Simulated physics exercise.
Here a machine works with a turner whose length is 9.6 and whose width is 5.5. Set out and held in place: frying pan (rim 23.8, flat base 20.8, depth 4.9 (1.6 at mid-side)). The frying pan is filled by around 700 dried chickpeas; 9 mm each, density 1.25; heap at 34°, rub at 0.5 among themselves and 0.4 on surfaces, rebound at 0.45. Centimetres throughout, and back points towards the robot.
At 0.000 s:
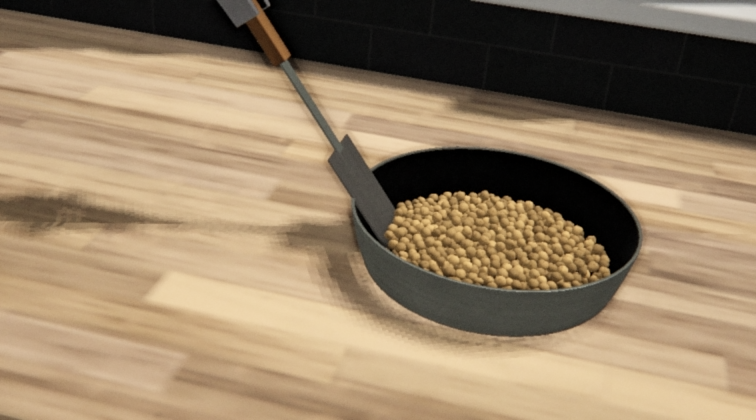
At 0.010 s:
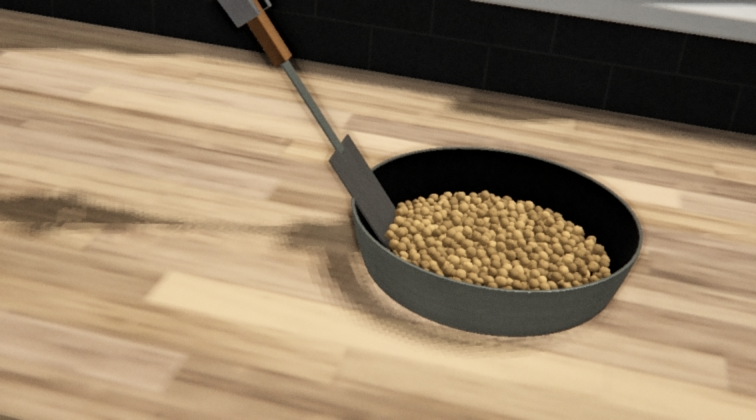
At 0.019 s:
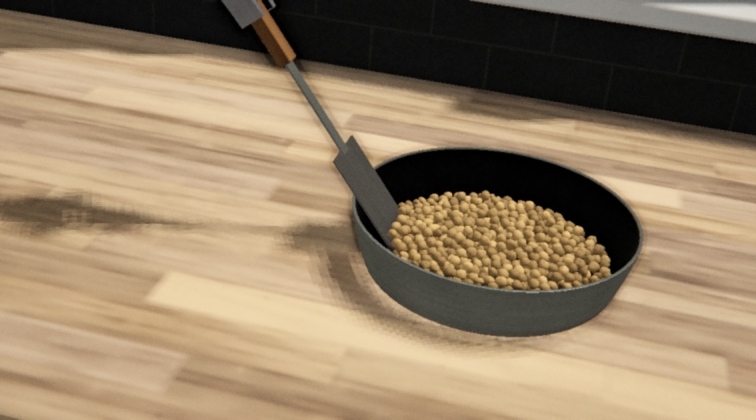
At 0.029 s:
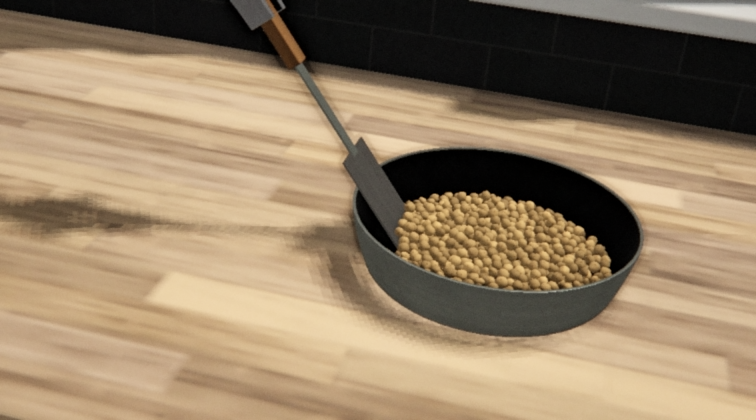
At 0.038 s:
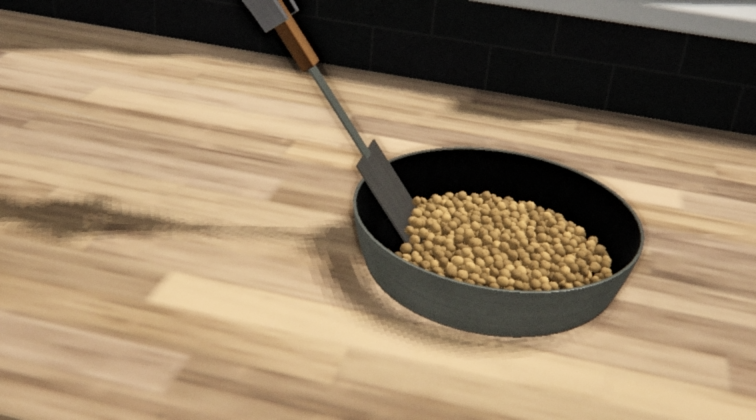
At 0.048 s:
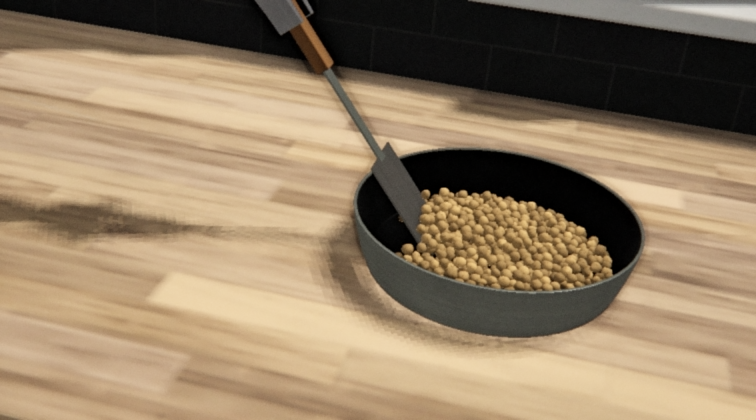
A turner slides slightly right inside a dark frying pan, nudging the heaped dried chickpeas.
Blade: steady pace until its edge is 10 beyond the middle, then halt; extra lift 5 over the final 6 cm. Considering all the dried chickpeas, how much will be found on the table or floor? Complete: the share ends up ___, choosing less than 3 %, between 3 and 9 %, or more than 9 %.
The share ends up more than 9 %.
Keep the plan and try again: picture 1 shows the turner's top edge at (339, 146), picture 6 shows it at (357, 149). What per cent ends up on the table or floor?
Around 5 per cent finishes there.
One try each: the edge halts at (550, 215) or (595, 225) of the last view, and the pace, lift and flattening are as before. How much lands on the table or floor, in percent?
Estimates, in order: 10 % and 10 %.
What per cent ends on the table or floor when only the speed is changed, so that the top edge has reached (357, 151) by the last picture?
Near 5 in a hundred.
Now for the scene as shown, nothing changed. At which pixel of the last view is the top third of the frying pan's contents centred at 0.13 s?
It is centred close to (547, 239).
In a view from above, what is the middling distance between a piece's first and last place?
It comes to some 1 cm.
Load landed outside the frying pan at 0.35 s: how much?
Share at that moment: About 10 %.
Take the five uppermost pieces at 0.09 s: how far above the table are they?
Some 6 cm.
After 0.09 s, sloping 53°, highest piece 7 above the table; 702 in the frying pan.
After 0.13 s, sloping 53°, highest piece 8 above the table; 702 in the frying pan.
After 0.35 s, sloping 53°, highest piece 9 above the table; 611 in the frying pan, 57 on the table or floor, 34 on the blade or in flight.
After 1.40 s, sloping 53°, highest piece 4 above the table; 611 in the frying pan, 91 on the table or floor.
At rest, 611 in the frying pan, 91 on the table or floor. That is 13 % on the table or floor.
